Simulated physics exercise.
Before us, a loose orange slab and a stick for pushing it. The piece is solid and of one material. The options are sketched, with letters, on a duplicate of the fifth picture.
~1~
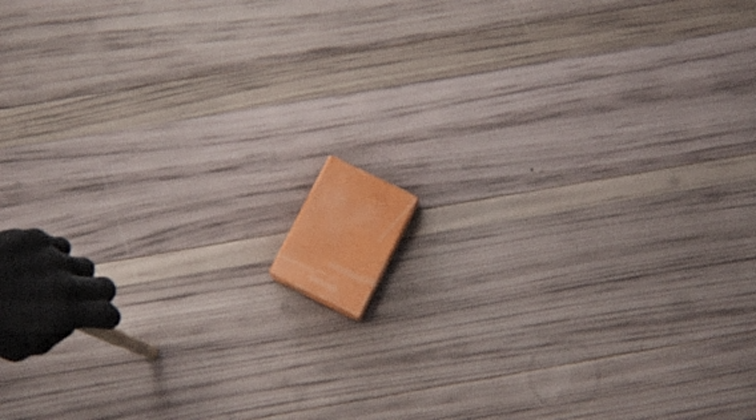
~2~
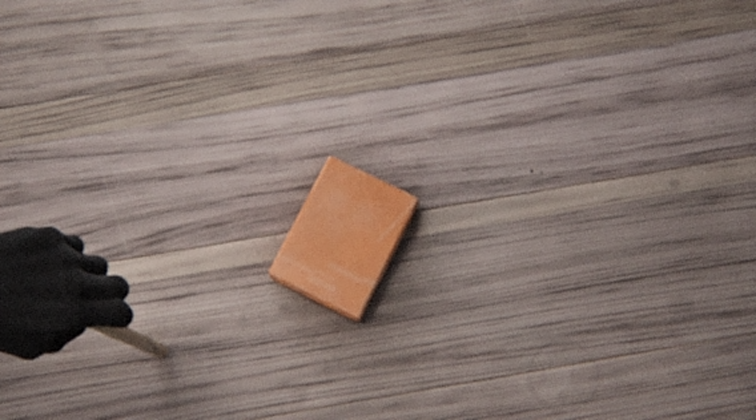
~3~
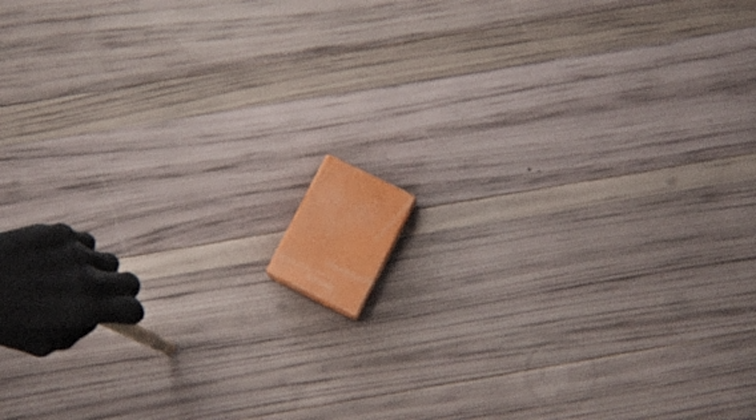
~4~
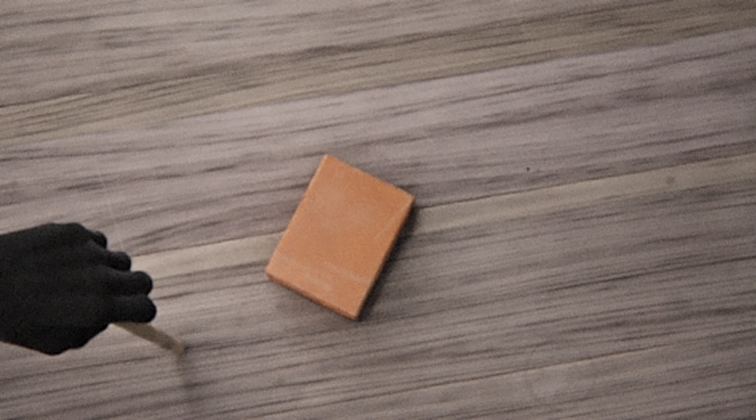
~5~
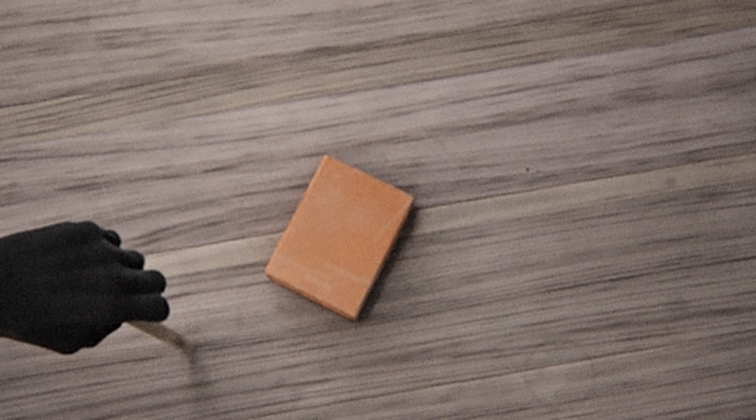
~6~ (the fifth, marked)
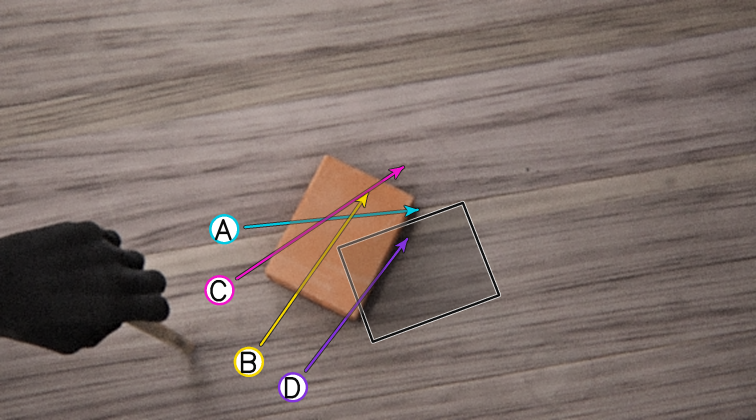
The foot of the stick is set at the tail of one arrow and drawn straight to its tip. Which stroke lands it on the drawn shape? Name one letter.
Only A fits it in.
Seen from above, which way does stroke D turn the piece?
Anticlockwise.
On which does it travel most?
Stroke B.
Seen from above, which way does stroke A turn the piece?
Clockwise.
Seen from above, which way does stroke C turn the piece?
Clockwise.
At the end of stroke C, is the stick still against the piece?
At the end, yes.
On the marked copy, A from (245, 227) to (418, 210); B from (261, 345) to (367, 193); C from (237, 279) to (403, 167); D from (306, 371) to (407, 239).
Following A. Soon after the start, foot of the stick (307, 221), piece (359, 238).
Later, foot of the stick (370, 215), piece (406, 254).
In the end, foot of the stick (418, 210), piece (421, 264); it fills the outline.
As for the rest, B leaves the piece out of the outline, at (426, 139); C leaves the piece out of the outline, at (401, 239); D leaves the piece out of the outline, at (352, 175).
